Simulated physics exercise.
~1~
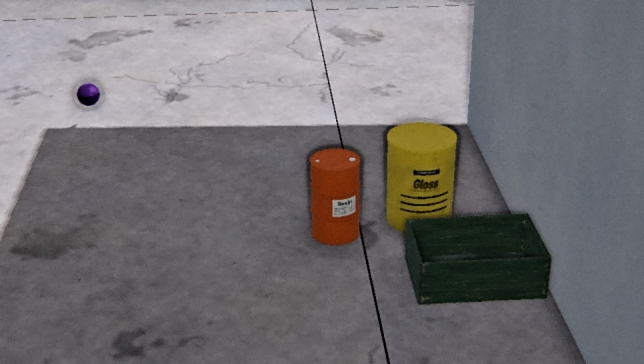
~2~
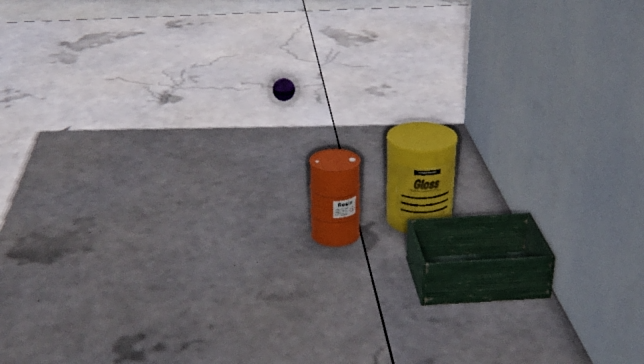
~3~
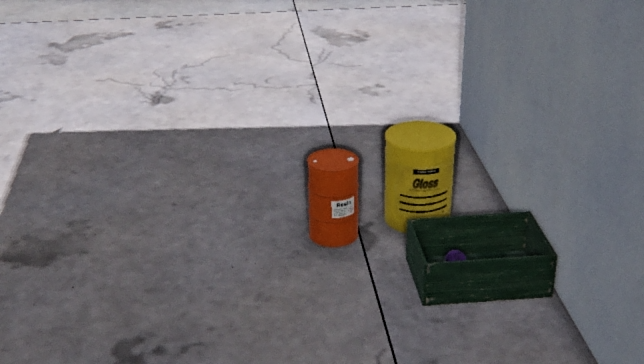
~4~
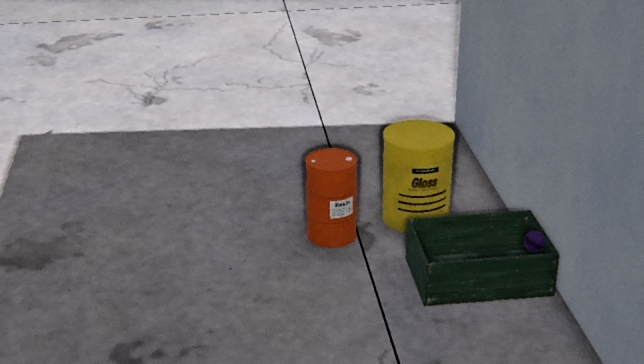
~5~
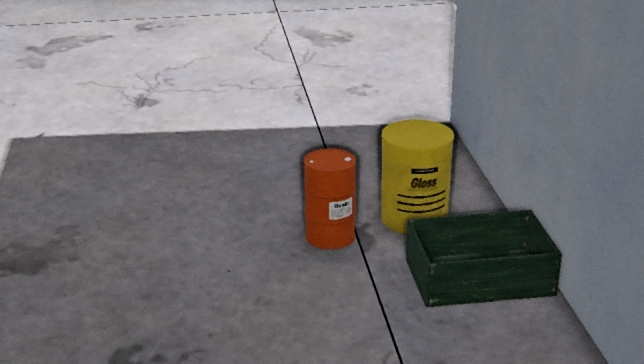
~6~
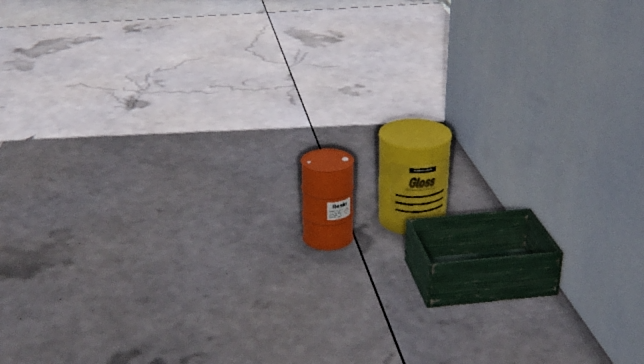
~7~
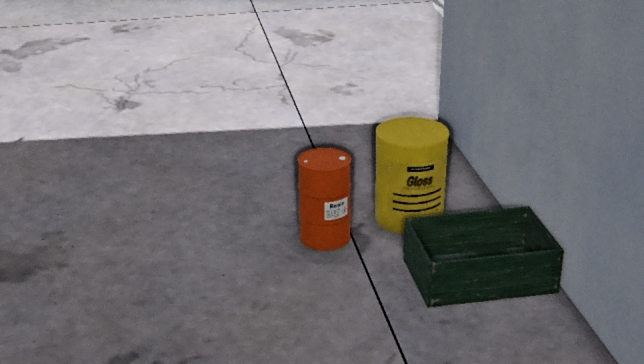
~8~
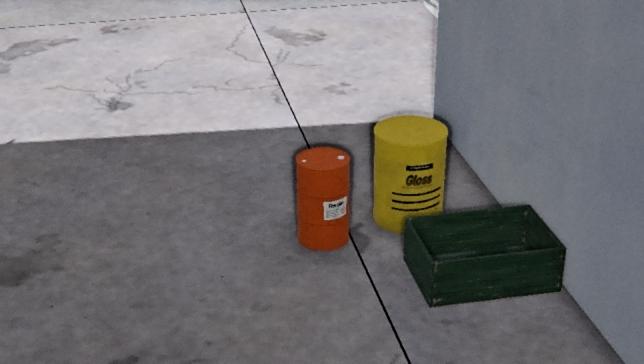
A purple ball flies right past two barrels, drops into a green box and stays inside.
